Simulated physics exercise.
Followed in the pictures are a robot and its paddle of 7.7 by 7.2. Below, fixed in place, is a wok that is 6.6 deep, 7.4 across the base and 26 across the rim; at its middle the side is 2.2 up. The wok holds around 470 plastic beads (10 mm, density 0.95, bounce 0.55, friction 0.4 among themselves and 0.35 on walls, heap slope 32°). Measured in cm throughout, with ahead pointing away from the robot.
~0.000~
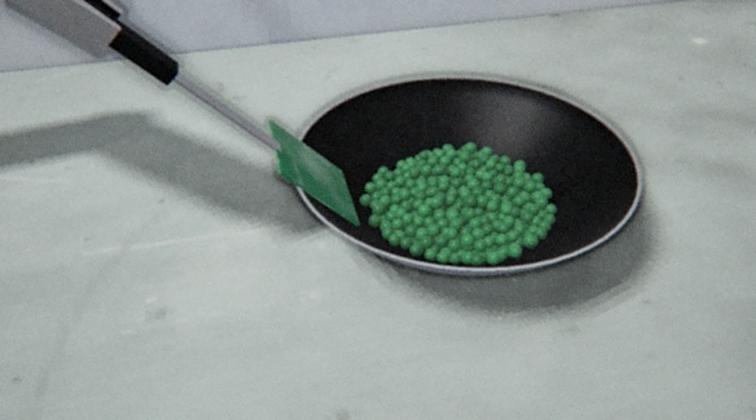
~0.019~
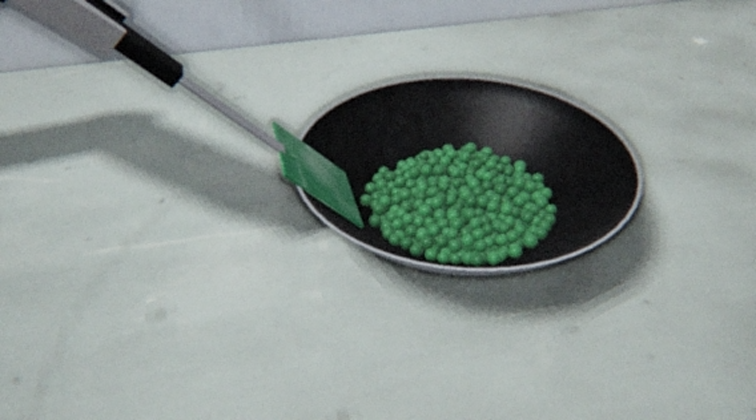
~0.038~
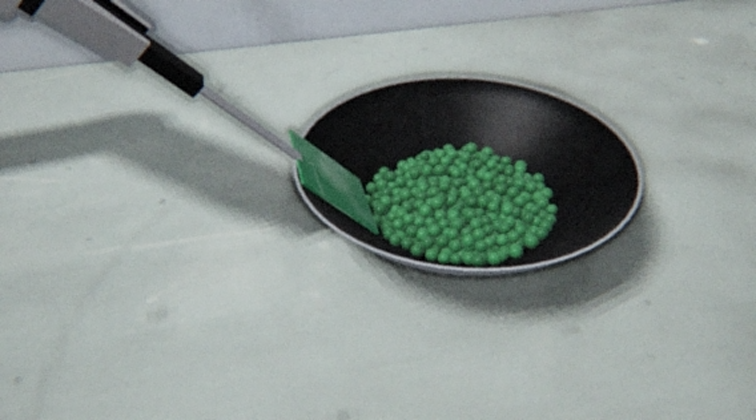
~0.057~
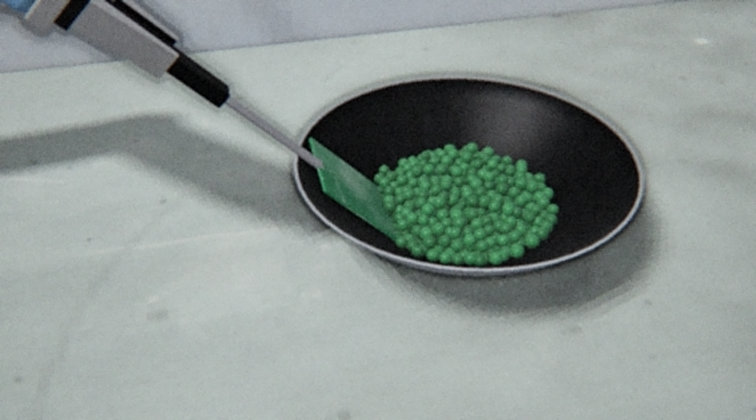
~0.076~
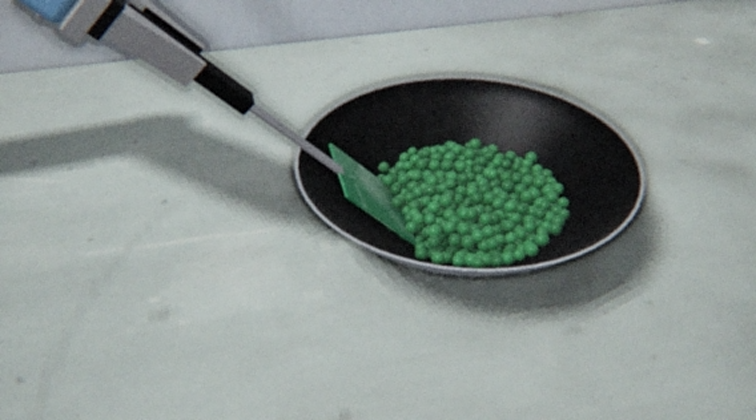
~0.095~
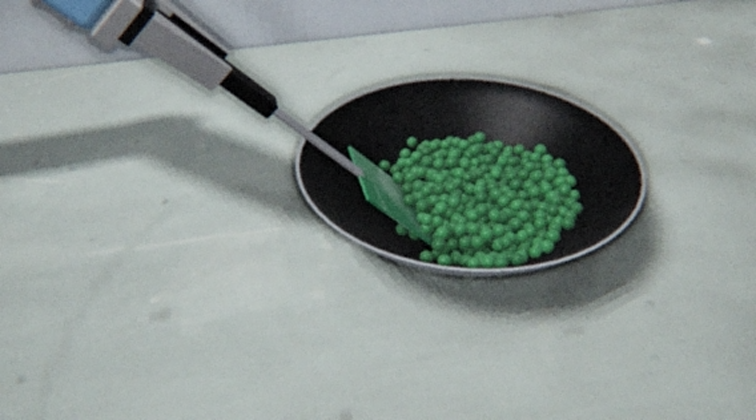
At the start, a robot arm holds a green paddle at the left side of a black wok, beside a heap of green beads. The paddle barely shifts at first, then moves right and slightly down into the heap, pushing the beads a short way right as some gather around its edges.
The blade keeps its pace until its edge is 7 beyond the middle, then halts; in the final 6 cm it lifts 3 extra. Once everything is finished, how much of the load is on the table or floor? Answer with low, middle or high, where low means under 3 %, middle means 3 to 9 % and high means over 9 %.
High.
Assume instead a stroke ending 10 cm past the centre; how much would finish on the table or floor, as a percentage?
With that change, I'd expect about 35 per cent.
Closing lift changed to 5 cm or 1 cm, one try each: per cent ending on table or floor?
I'd put it near 15 in a hundred, then near 10 in a hundred.
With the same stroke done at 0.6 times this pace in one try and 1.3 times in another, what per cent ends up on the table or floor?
Near 0 and near 25 percent respectively.
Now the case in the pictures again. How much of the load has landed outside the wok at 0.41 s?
10 %.
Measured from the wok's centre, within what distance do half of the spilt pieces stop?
Distance, approx.: 24 cm.
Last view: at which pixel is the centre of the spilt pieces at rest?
Approximately at (708, 178).
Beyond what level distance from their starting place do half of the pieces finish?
The value is roughly 4 cm.
After 0.14 s, sloping 47°, highest piece 7 above the table; 466 in the wok.
After 0.19 s, sloping 47°, highest piece 8 above the table; 465 in the wok, 1 on the blade or in flight.
After 0.41 s, sloping 47°, highest piece 8 above the table; 403 in the wok, 38 on the table or floor, 25 on the blade or in flight.
After 1.46 s, sloping 47°, highest piece 5 above the table; 403 in the wok, 63 on the table or floor.
At rest, 403 in the wok, 63 on the table or floor. That is 14 % on the table or floor.
